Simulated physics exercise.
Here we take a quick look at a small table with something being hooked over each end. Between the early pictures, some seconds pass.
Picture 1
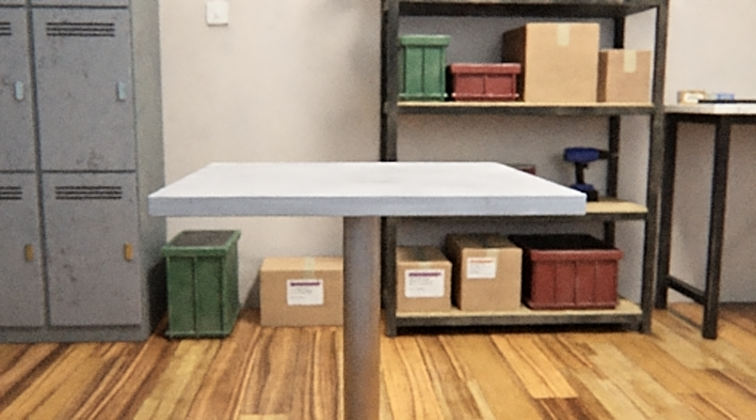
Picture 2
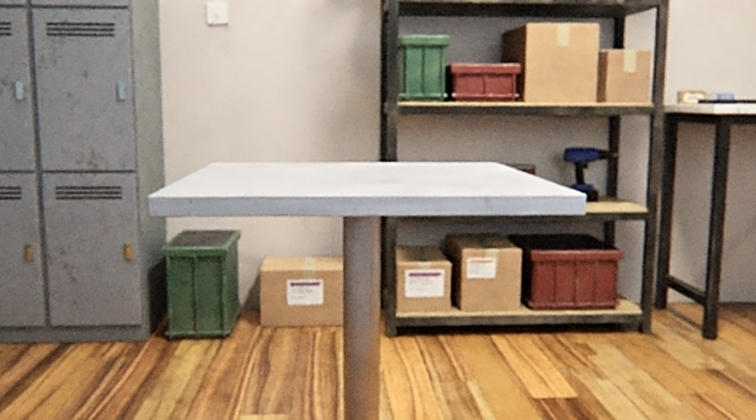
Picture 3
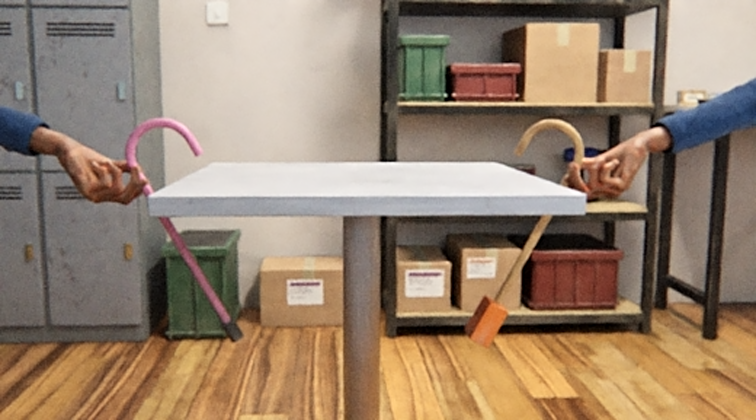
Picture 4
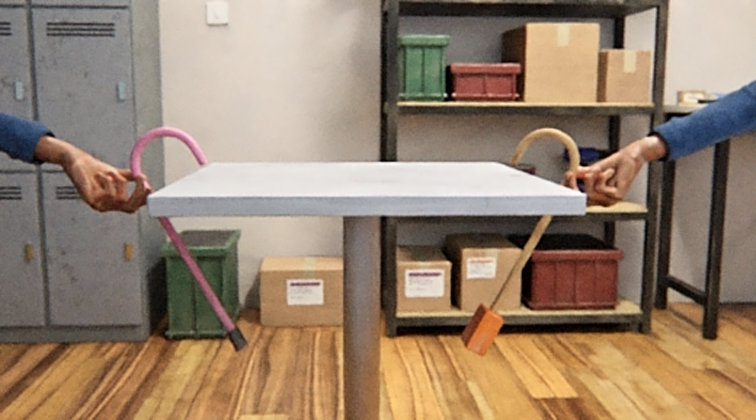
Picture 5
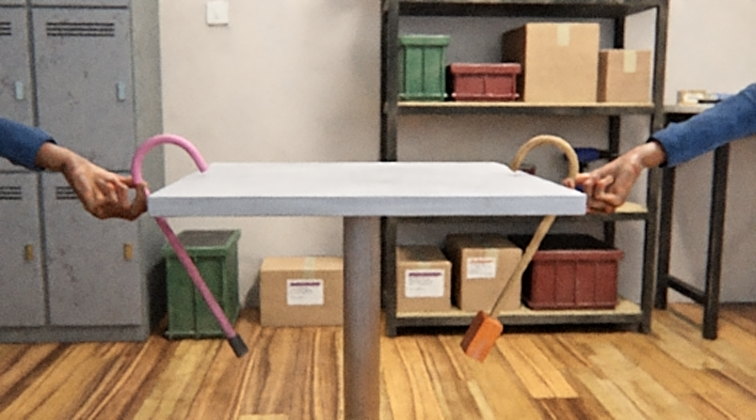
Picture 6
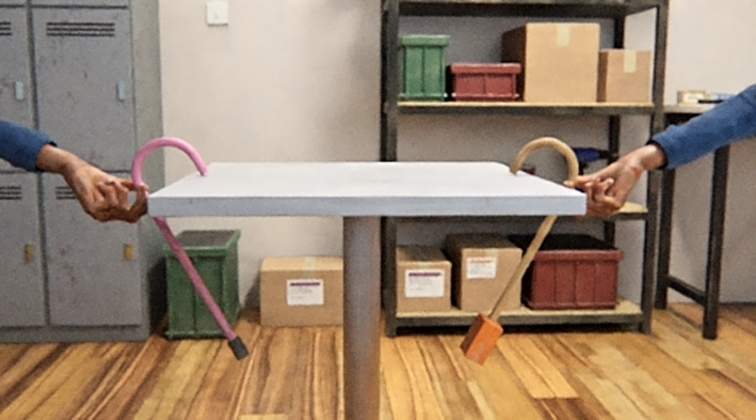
The video shows an empty small table, then two hands bringing in a pink cane at the left end and an orange brush with a hooked handle at the right, lowering both hooks over the edges and keeping hold of them.
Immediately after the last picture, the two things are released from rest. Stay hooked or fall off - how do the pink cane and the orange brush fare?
The pink cane stays hooked, the orange brush stays hooked.
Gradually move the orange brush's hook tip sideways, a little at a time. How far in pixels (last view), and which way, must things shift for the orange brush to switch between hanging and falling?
About 20 pixels, to the right.
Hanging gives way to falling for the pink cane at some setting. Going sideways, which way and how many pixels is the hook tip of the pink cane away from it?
16 pixels to the left.
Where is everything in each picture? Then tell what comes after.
In the first picture, table (362, 184).
In the second picture, table (362, 184).
In the third picture, still on the way; pink cane (205, 226); table (362, 184).
In the fourth picture, still on the way; orange brush (507, 237); table (362, 184).
In the fifth picture, still on the way; pink cane (210, 242); table (362, 184).
In the sixth picture, in place, still held; pink cane (210, 245); orange brush (506, 246); table (362, 184).
Then, 0.40 s past the last view, pink cane at rest near (208, 245); orange brush at rest near (508, 246).
Finally, the pink cane stays hooked on the edge, near (209, 245); the orange brush stays hooked on the edge, near (506, 246).
